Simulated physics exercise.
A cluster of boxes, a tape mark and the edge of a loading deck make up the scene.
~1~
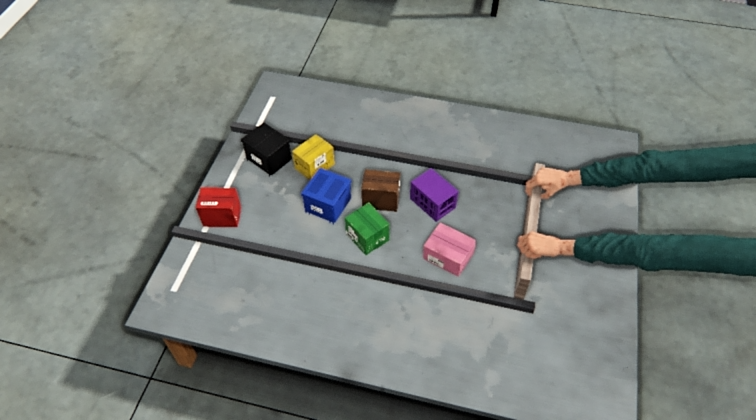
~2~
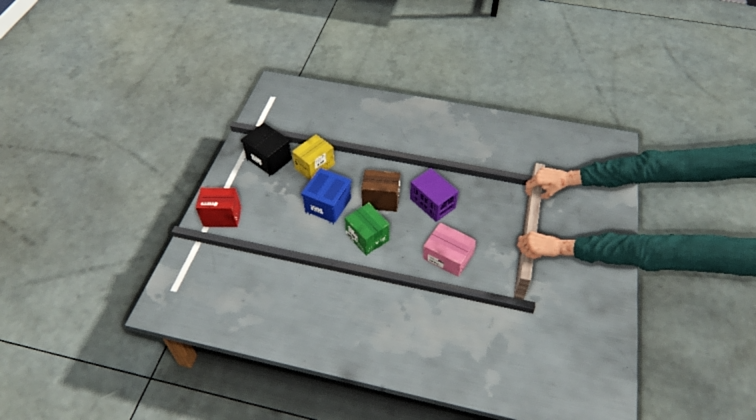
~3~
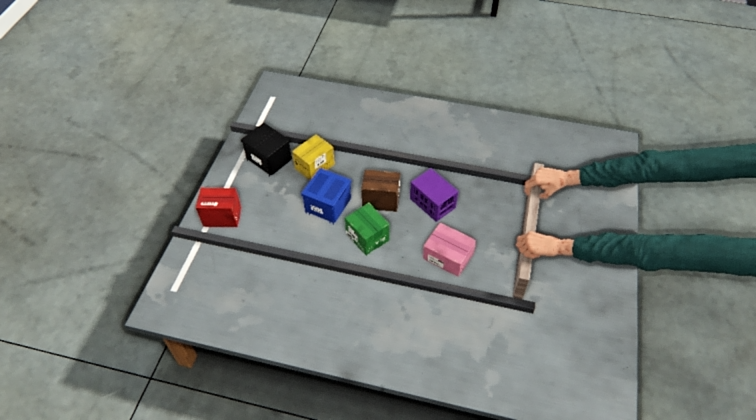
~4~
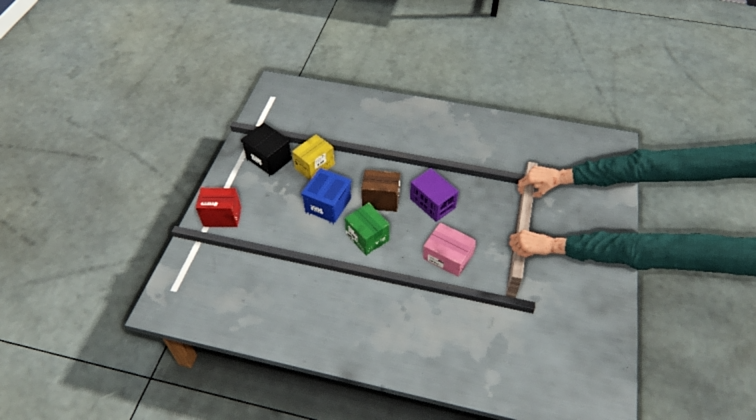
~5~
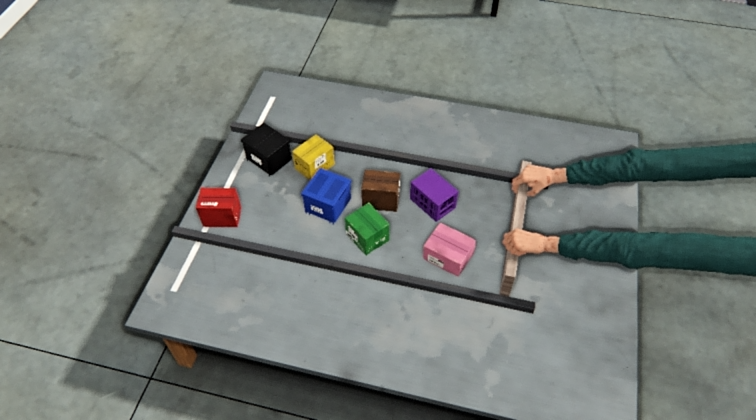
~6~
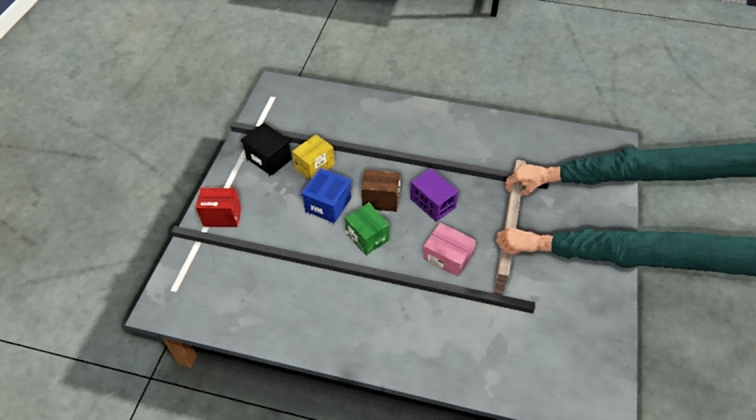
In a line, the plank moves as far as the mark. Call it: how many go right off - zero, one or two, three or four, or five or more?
Five or more go off.
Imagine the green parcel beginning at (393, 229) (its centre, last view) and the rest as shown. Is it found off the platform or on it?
Started there, the object drops over the edge.
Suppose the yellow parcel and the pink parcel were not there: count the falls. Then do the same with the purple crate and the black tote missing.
Taking the two tries in turn, it comes to 3 and 3.
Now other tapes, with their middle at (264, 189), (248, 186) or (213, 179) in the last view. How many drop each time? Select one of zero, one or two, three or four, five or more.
Well, it comes out as one to two, either three or four and five or more, in that order.
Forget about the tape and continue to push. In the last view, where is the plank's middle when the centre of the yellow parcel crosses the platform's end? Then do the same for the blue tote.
First one: Around (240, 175). Other one: Around (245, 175).
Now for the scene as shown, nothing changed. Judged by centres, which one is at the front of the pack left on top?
That would be the pink parcel.
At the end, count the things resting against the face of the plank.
3.
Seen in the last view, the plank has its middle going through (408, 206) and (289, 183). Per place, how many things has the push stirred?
5 and 8.
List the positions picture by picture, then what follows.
The first frame shows red parcel (219, 208); black tote (267, 150); yellow parcel (314, 158); plank (530, 230); tape (229, 183).
The second frame shows black tote (267, 150); plank (530, 230).
The third frame shows yellow parcel (314, 158); brown parcel (381, 191).
The fourth frame shows red parcel (219, 208); pink parcel (449, 250).
The fifth frame shows black tote (267, 150); blue tote (327, 196).
The sixth frame shows red parcel (219, 208); black tote (267, 150); yellow parcel (314, 158); plank (510, 226); tape (229, 183).
Early on, none off yet; red parcel at rest near (219, 208); black tote at rest near (267, 150); yellow parcel at rest near (314, 158).
Finally, the number that fall off is five or more; lost, green parcel, blue tote, yellow parcel, black tote and red parcel.
